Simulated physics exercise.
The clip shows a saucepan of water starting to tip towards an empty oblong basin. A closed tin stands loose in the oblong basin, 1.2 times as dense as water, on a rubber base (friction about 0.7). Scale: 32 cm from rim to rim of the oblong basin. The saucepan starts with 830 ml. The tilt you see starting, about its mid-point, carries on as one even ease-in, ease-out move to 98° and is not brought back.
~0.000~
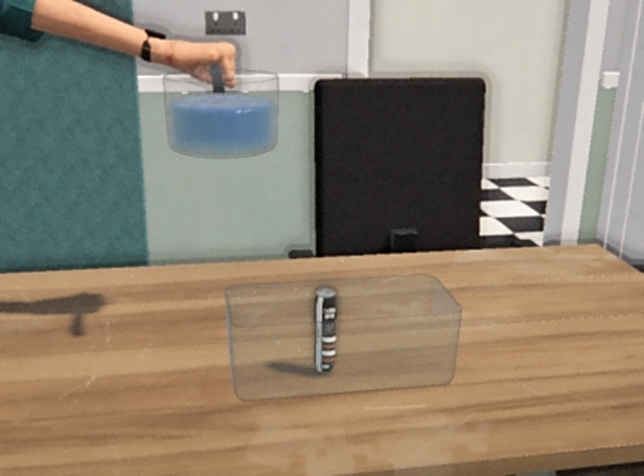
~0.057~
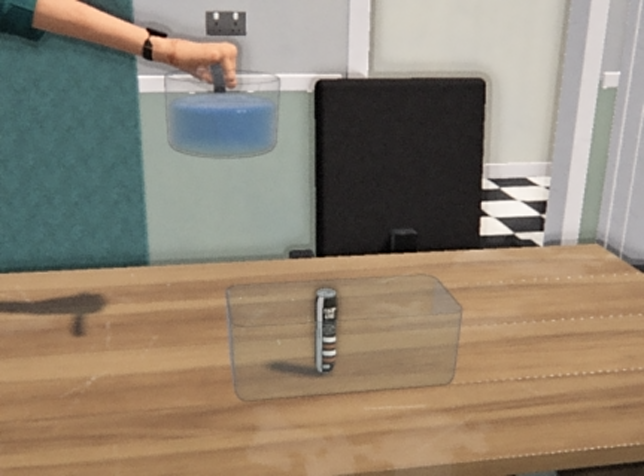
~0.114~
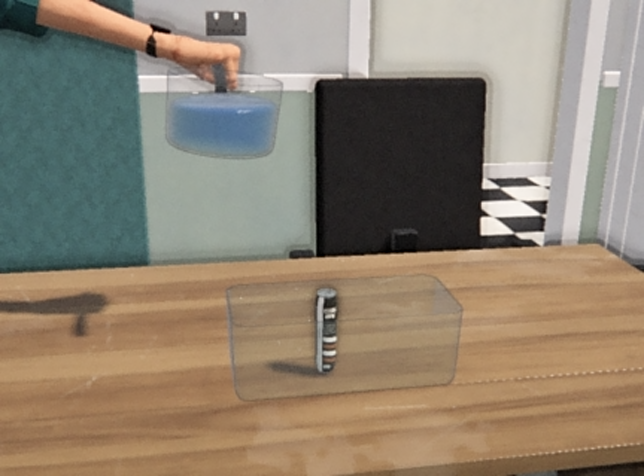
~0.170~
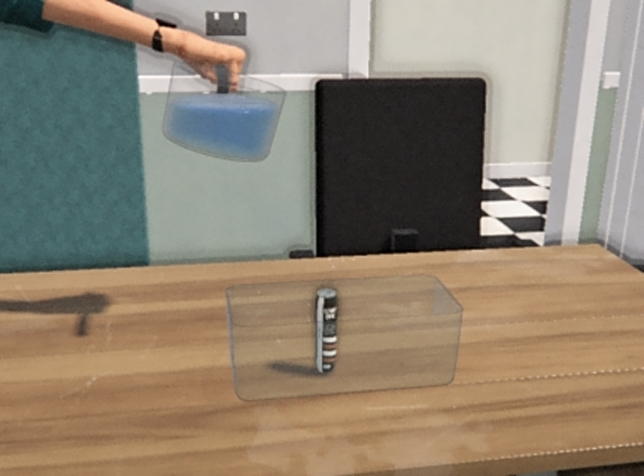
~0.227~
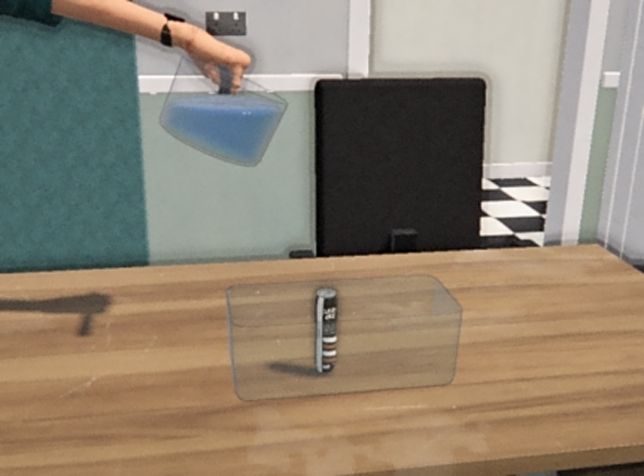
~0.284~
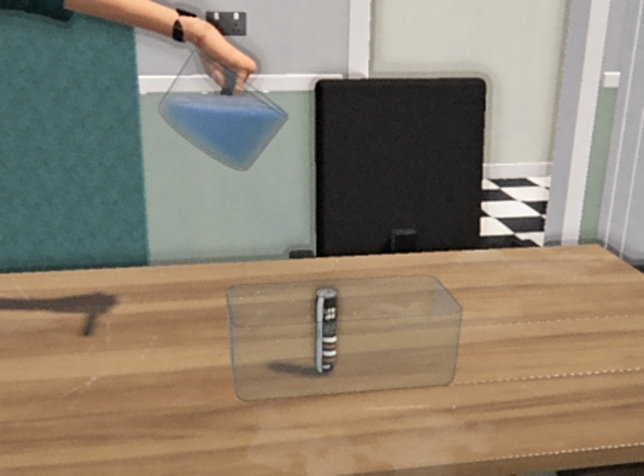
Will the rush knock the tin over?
It remains upright.
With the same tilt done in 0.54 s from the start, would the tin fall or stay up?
The tin remains upright.
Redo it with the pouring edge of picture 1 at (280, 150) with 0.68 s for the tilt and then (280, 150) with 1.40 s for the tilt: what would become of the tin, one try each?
First it topples; then it remains upright.
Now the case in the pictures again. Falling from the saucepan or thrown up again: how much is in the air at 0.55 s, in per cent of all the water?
Near 52 in a hundred.
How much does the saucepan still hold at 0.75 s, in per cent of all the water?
Near 14 in a hundred.
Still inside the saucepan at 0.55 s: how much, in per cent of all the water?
About 46 per cent.
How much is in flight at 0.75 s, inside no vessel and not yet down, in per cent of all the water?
Near 26 in a hundred.
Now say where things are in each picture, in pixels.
In the first picture, it leans 0°; its right rim is at (277, 77); the water meets the walls at (167, 102) and (275, 100); the oblong basin's rim runs from (228, 307) to (448, 293); the tin's top is at (326, 296).
In the second picture, it leans 2°; its right rim is at (279, 79); the water meets the walls at (168, 101) and (276, 101).
In the third picture, it leans 7°; its right rim is at (282, 84); the water meets the walls at (169, 103) and (277, 102).
In the fourth picture, it leans 14°; its right rim is at (285, 92); the water meets the walls at (169, 103) and (279, 103).
In the fifth picture, it leans 25°; its right rim is at (286, 104); the water meets the walls at (167, 103) and (282, 105).
In the sixth picture, it leans 36°; its right rim is at (287, 117); the water meets the walls at (162, 101) and (284, 107).
After 0.55 s the tilt is 90° and 45 per cent is still to pour; the tin stands where it began.
After 0.75 s the tilt is 98° and 15 per cent is still to pour; the tin stands where it began.
After 0.96 s the tilt is 98° and 4 per cent is still to pour; the tin stands where it began.
After 1.18 s the tilt is 98° and 1 per cent is still to pour; the tin stands where it began.
In the end the tin stands where it began.
